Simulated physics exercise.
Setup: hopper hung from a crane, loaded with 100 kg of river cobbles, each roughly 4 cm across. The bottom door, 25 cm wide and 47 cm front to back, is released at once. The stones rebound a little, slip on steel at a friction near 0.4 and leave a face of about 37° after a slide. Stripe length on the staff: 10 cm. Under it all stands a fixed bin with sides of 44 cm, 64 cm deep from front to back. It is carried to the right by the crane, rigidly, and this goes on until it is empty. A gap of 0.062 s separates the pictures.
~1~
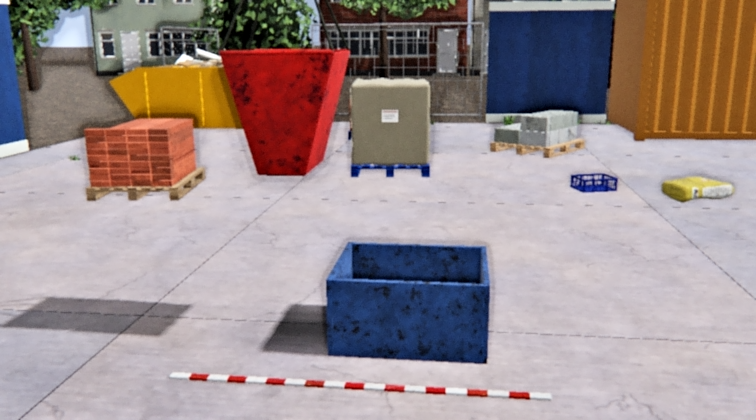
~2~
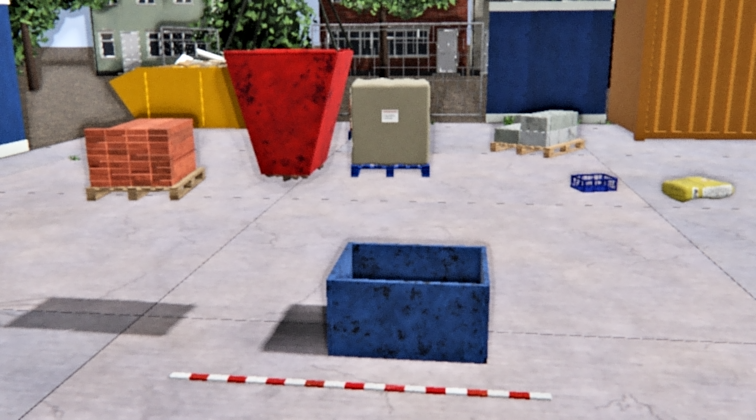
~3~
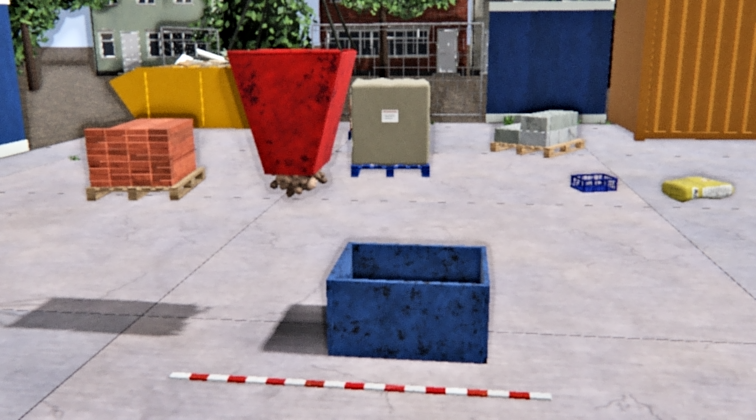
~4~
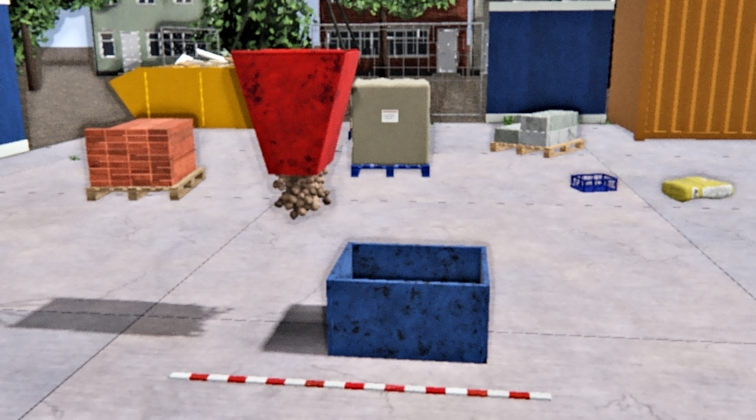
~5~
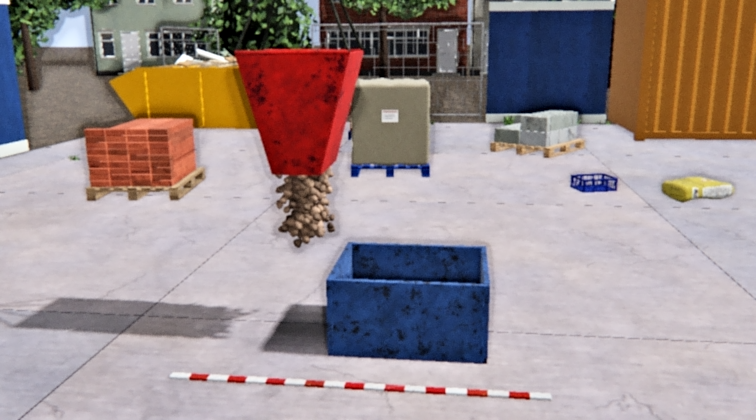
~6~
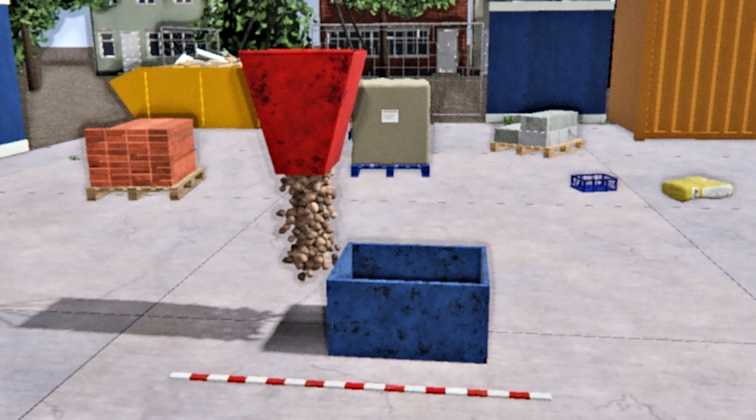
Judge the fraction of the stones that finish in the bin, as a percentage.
Some 14 % of the stones finish in the bin.
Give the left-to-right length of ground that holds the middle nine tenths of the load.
Width: Near 120 cm.
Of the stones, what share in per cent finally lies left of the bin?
Around 85 in a hundred of them.
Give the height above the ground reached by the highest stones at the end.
20 cm.
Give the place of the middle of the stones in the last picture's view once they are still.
About (307, 322).
Then, 0.4 s after the last picture, 0 % in the hopper, 89 % falling or lying left of the bin, 10 % falling or lying in the bin; the stones farthest right are at (393, 296).
Then, 0.8 s after the last picture, 0 % in the hopper, 84 % falling or lying left of the bin, 14 % falling or lying in the bin, 2 % falling or lying beside or right of the bin; the stones farthest right are at (471, 325).
Then, 1.4 s after the last picture, 0 % in the hopper, 84 % falling or lying left of the bin, 14 % falling or lying in the bin, 2 % falling or lying beside or right of the bin; the stones farthest right are at (475, 323).
Then, 2.3 s after the last picture, 0 % in the hopper, 84 % falling or lying left of the bin, 14 % falling or lying in the bin, 2 % falling or lying beside or right of the bin; the stones farthest right are at (475, 323).
Then, 4.2 s after the last picture, 0 % in the hopper, 84 % left of the bin, 14 % in the bin, 2 % beside or right of the bin; the stones farthest right are at (475, 323).
